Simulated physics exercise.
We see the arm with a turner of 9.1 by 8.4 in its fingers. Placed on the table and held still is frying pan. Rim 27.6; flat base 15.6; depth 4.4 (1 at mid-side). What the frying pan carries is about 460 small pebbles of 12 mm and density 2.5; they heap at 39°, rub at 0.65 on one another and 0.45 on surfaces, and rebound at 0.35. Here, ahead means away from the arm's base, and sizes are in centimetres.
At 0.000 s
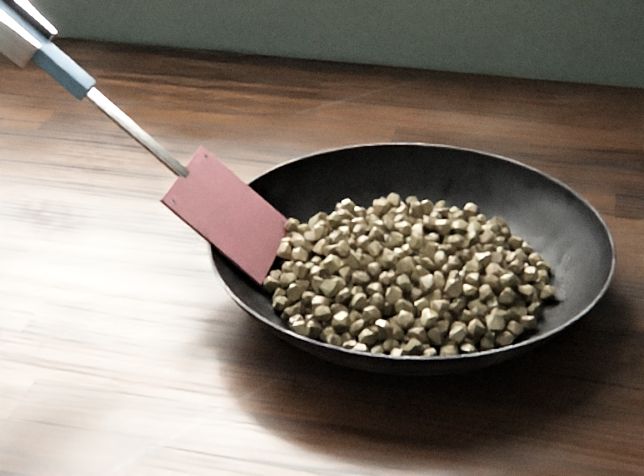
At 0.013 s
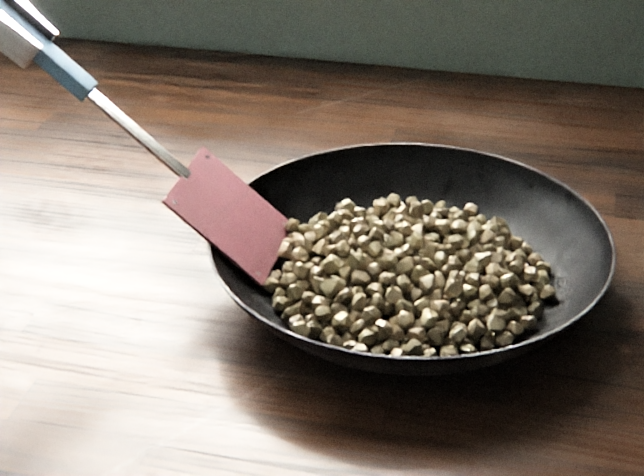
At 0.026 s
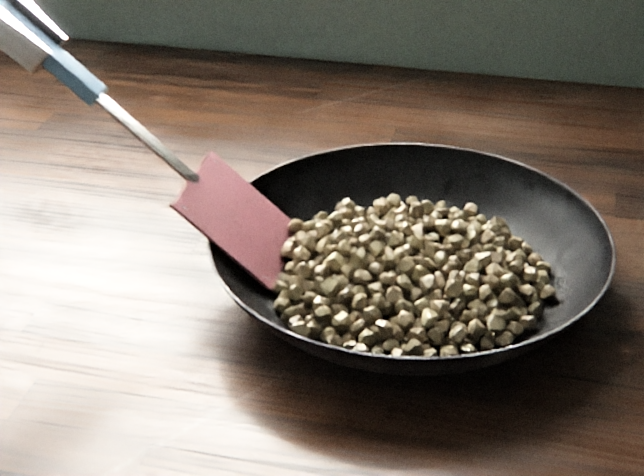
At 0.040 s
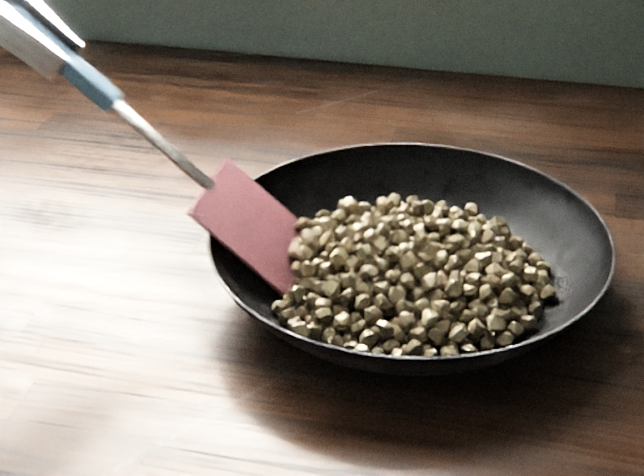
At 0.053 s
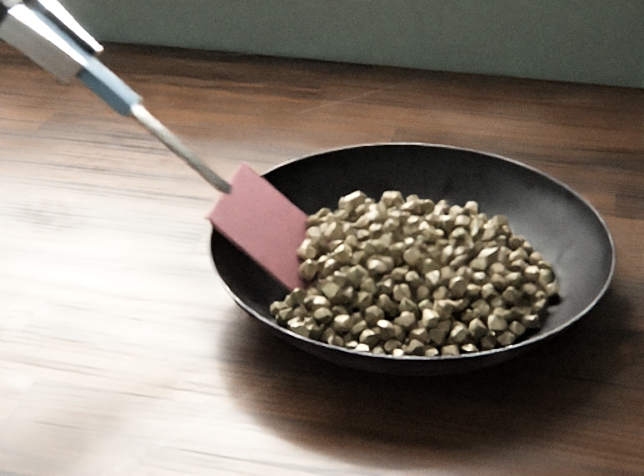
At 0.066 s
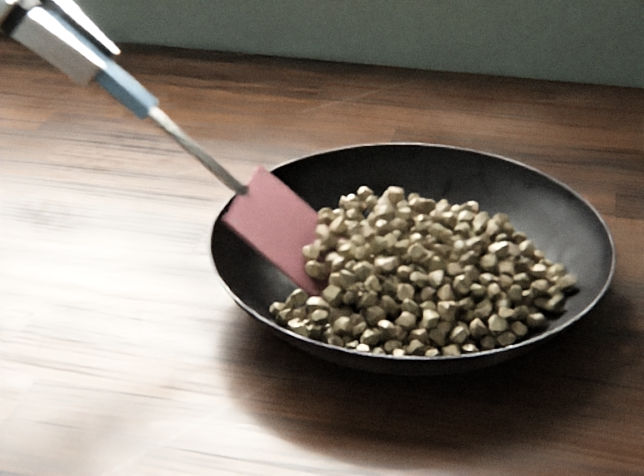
Robotic arm pushing a red turner rightward into a heap of greenish-beige chunks, nudging them across a black frying pan.
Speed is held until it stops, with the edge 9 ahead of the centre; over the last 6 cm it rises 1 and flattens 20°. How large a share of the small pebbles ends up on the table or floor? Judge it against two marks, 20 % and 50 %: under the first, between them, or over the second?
Under the first, so below 20 %.
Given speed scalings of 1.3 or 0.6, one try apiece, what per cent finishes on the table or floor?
I'd say near 25 and then near 15 per cent.
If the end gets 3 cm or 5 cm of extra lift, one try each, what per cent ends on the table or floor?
You'd get some 25 per cent with the first setting and some 25 per cent with the second.
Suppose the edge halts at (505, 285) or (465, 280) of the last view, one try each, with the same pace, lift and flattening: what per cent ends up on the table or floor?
Estimates, in order: 5 % and 5 %.
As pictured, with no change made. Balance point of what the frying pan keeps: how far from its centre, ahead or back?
Offset: About 5.0 cm, ahead.
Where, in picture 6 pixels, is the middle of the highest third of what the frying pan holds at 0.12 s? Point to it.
Roughly pixel (447, 257).
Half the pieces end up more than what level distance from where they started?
7 cm.
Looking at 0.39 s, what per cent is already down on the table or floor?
About 15 per cent.
After 0.12 s, sloping 41°, highest piece 6 above the table; 459 in the frying pan.
After 0.17 s, sloping 36°, highest piece 6 above the table; 458 in the frying pan, 1 on the blade or in flight.
After 0.39 s, sloping 21°, highest piece 7 above the table; 396 in the frying pan, 60 on the table or floor, 3 on the blade or in flight.
After 1.44 s, sloping 21°, highest piece 6 above the table; 394 in the frying pan, 65 on the table or floor.
In the end, 394 in the frying pan, 65 on the table or floor. That is 14 % on the table or floor.
